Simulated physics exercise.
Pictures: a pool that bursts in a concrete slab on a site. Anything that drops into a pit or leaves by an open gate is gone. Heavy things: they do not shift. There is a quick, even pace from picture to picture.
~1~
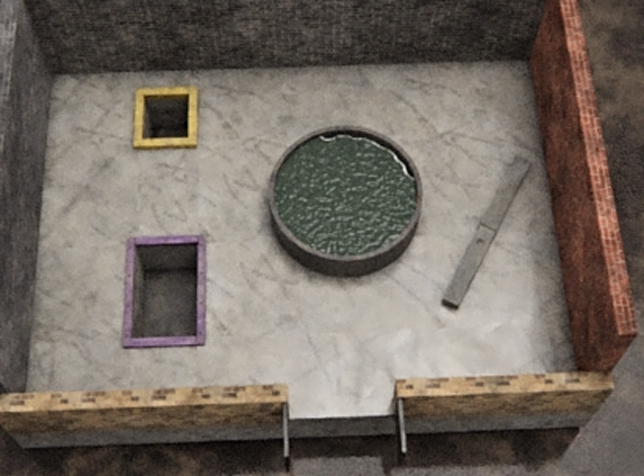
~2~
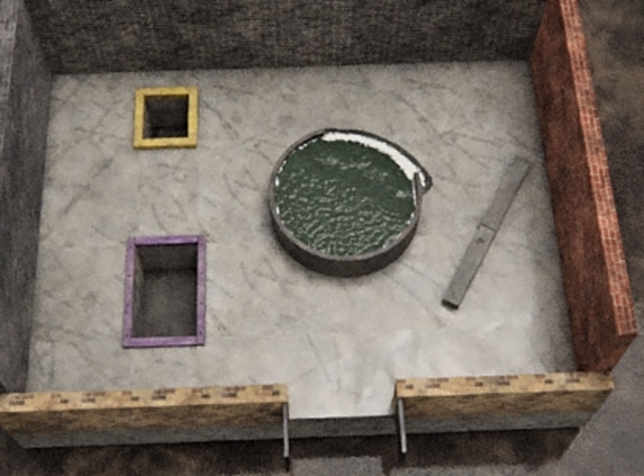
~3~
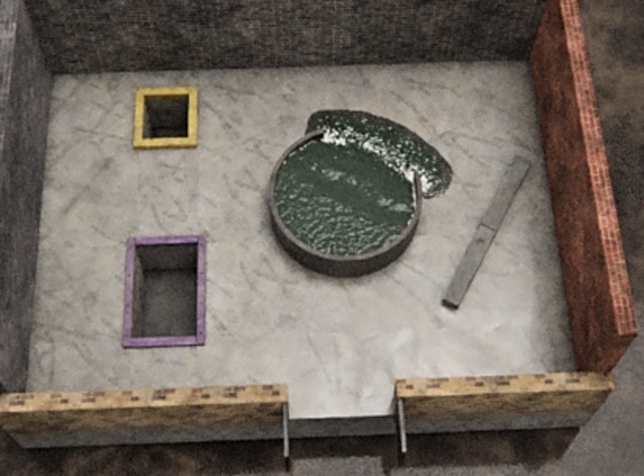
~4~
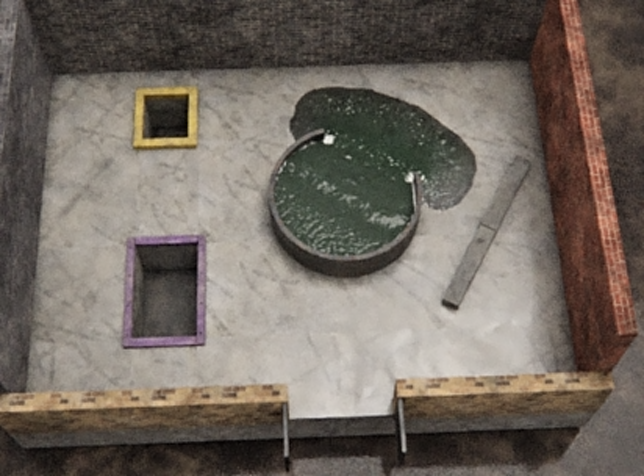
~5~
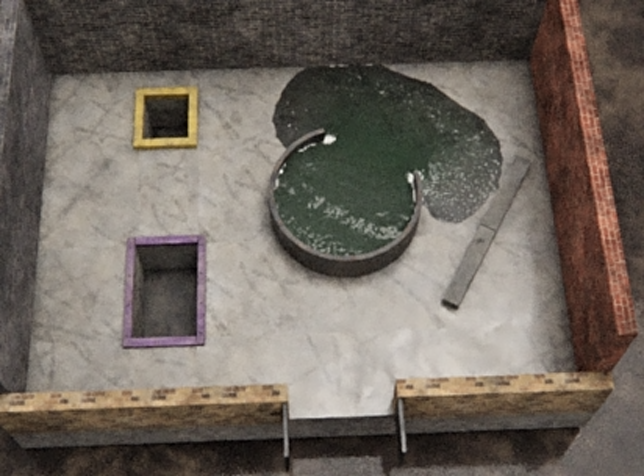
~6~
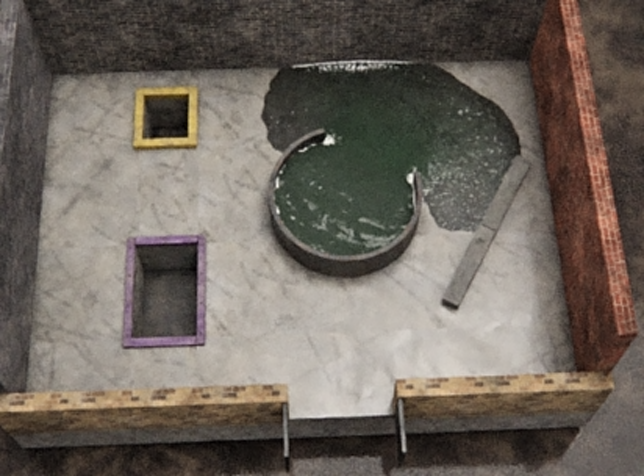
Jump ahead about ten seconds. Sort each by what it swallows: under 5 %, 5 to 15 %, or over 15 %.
Sorted: Gate 5 to 15 %, purple pit under 5 %, yellow pit under 5 %.
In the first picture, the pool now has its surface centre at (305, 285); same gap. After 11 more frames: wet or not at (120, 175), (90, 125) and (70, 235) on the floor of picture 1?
Spot one unwetted, spot two unwetted, spot three unwetted.
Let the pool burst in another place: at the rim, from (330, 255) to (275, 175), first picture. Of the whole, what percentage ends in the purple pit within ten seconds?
About 35 percent ends up in the purple pit, by my reckoning.
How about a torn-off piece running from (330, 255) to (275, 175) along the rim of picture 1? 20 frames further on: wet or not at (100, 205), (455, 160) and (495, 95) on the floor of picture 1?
In the order asked: Sodden, out of reach, out of reach.
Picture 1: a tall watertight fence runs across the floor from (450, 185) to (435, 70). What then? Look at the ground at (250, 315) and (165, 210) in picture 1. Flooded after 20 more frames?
Spared, then swamped.
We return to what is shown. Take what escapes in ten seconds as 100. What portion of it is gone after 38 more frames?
Roughly 15 percent.
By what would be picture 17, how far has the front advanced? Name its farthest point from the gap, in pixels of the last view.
About (157, 73).
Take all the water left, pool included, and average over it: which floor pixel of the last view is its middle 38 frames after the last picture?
I'd say near (382, 184).
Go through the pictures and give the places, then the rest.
Still water in the round pool at (346, 193), in the first picture.
The front is at a hidden place, out from the gap on the round pool's far side, in the second picture.
Water pours out on the round pool's far side and has run to (313, 123), in the third picture.
Water pours out on the round pool's far side and has run to (312, 97), in the fourth picture.
Water pours out on the round pool's far side and has run to (315, 71), in the fifth picture.
The front is at (511, 137), out from the gap on the round pool's far side, in the sixth picture.
A moment on, water covers 20 % of the floor; the gate 0 %, the purple pit 0 %, the yellow pit 0 %.
Next, water covers 25 % of the floor; the gate 0 %, the purple pit 0 %, the yellow pit 0 %.
Then, water covers 40 % of the floor; the gate 0 %, the purple pit 0 %, the yellow pit 0 %.
Later, water covers 65 % of the floor; the gate 1 %, the purple pit 0 %, the yellow pit 0 %.
In the end, water covers 85 % of the floor; the gate 9 %, the purple pit 1 %, the yellow pit 0 %.
